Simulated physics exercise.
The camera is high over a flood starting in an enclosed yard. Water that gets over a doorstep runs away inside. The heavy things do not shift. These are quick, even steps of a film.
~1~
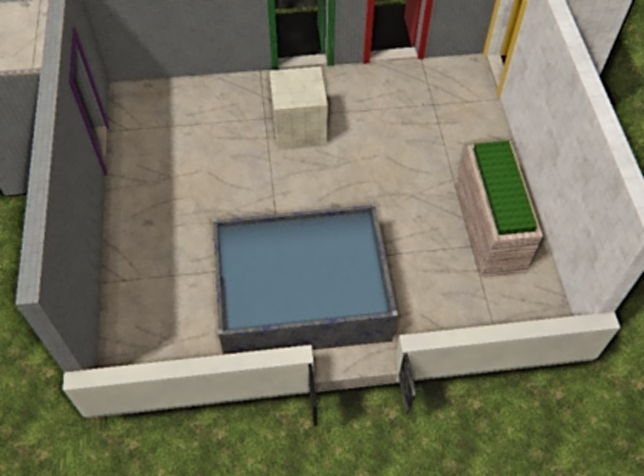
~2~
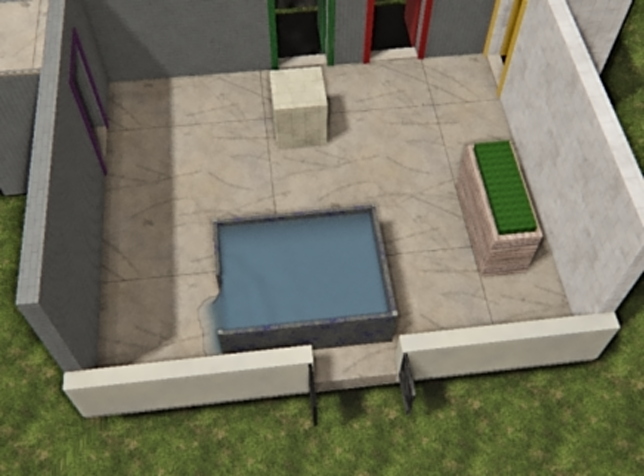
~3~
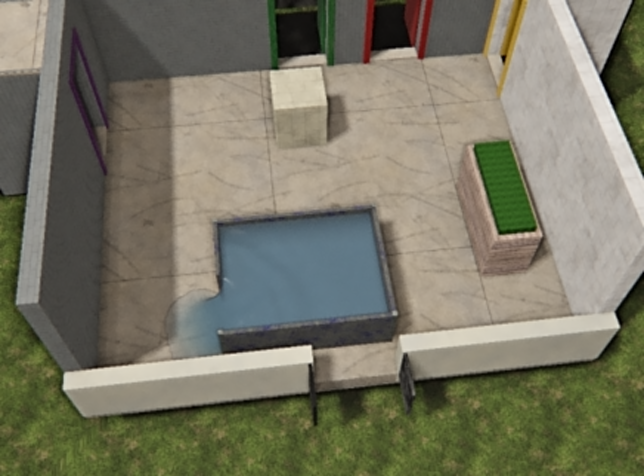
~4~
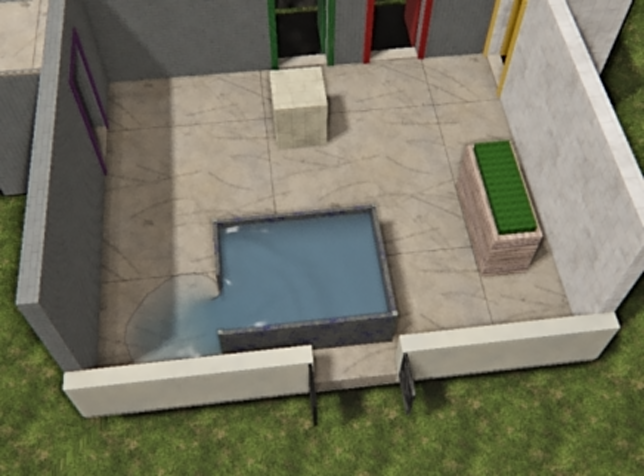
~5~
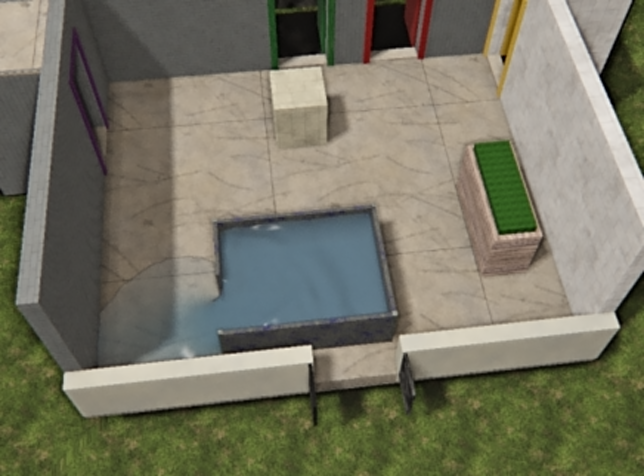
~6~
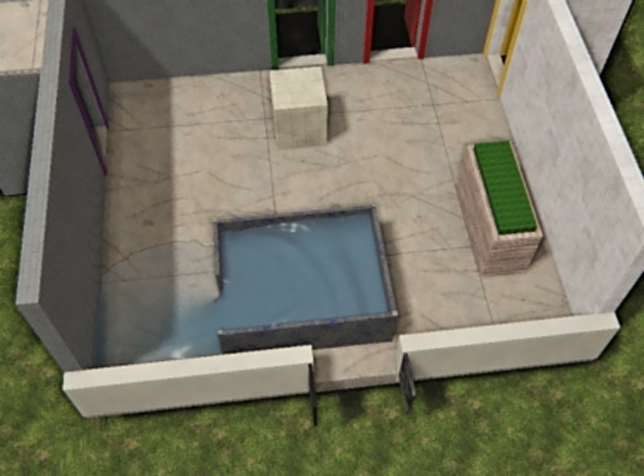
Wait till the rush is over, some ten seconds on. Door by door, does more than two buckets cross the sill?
In the end: The yellow door lets in a lot; the purple door admits no more than that; the green door lets in a lot; the red door admits no more than that.
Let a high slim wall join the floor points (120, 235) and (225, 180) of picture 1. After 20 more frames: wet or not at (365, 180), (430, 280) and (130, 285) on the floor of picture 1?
In that order: Covered, free of water, under water.
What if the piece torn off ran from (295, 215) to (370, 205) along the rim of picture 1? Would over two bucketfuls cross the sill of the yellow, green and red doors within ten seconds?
In short: Yellow is over, green is over, red takes more.
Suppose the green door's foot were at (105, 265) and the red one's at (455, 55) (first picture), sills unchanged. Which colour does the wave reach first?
It is the green door.
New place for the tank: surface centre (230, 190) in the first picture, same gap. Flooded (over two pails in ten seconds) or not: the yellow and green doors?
In short: Yellow floods, green holds.
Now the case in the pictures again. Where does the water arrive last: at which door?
I say the yellow one.
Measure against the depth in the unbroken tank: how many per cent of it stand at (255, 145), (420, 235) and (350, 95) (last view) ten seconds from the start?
About 14, 2 and 6 per cent.
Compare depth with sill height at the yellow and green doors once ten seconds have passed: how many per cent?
Roughly 180 per cent, then 140 per cent.
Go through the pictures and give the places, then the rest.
In the first frame, still water in the water tank at (301, 269).
In the second frame, the front is at a hidden place, out from the gap at (225, 319).
In the third frame, water pours out at (226, 321) and has run to (171, 320).
In the fourth frame, water pours out at (226, 321) and has run to (133, 328).
In the fifth frame, the front is at (99, 366), out from the gap at (226, 321).
In the sixth frame, the front is at (102, 281), out from the gap at (226, 321).
A moment on, water covers 10 % of the floor; the yellow door not reached, the purple door not reached, the green door not reached, the red door not reached.
Next, water covers 20 % of the floor; the yellow door not reached, the purple door wet at the sill, nothing in, the green door not reached, the red door not reached.
Then, water covers 45 % of the floor; the yellow door not reached, the purple door wet at the sill, nothing in, the green door not reached, the red door not reached.
Later, water covers 75 % of the floor; the yellow door wet at the sill, nothing in, the purple door wet at the sill, nothing in, the green door over two buckets in, the red door wet at the sill, nothing in.
In the end, water covers 90 % of the floor; the yellow door far over two buckets in, the purple door wet at the sill, nothing in, the green door over two buckets in, the red door under two buckets in.
